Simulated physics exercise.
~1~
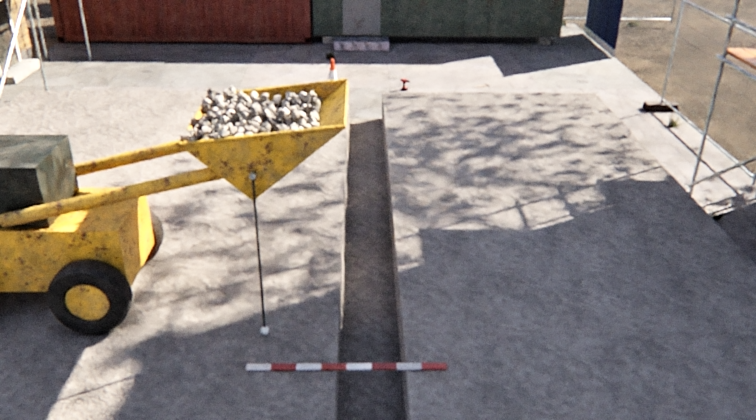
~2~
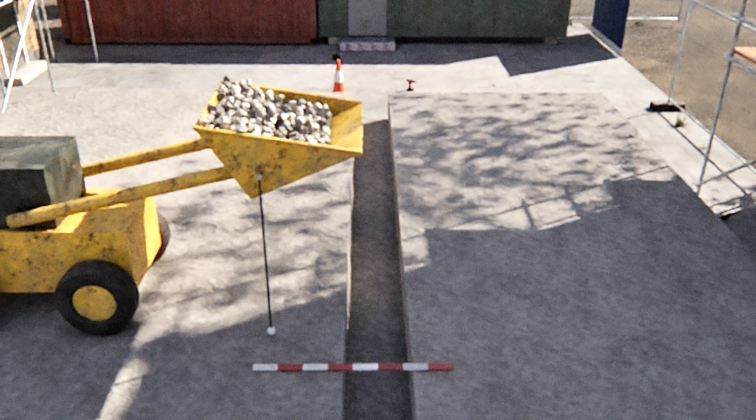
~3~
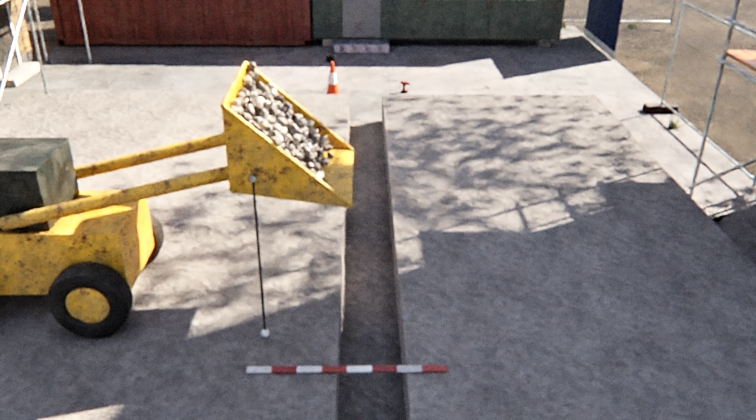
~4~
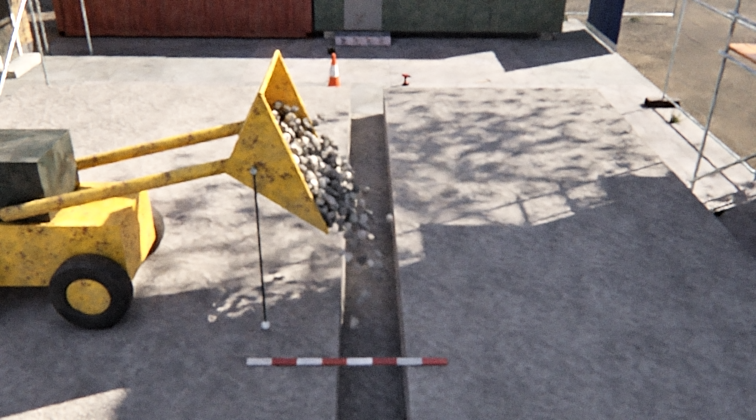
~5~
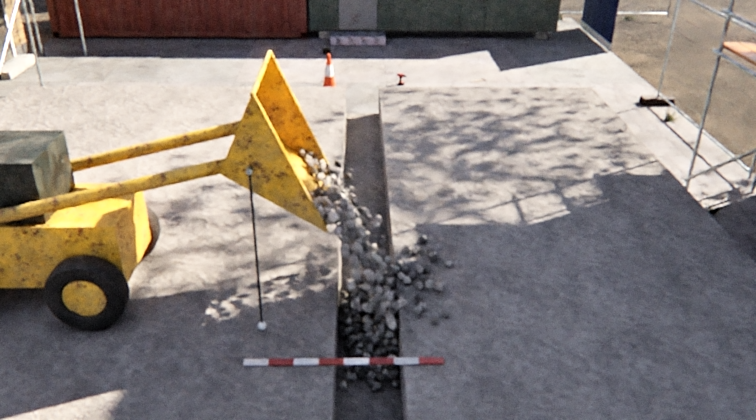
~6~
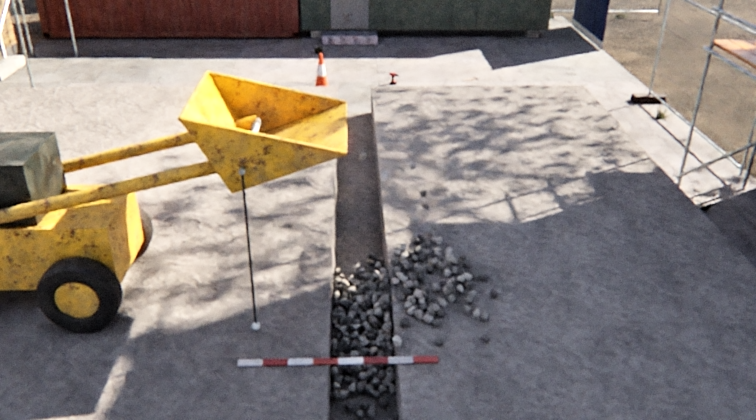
A yellow loader tips grey stones mostly into a trench, then swings its bucket back.
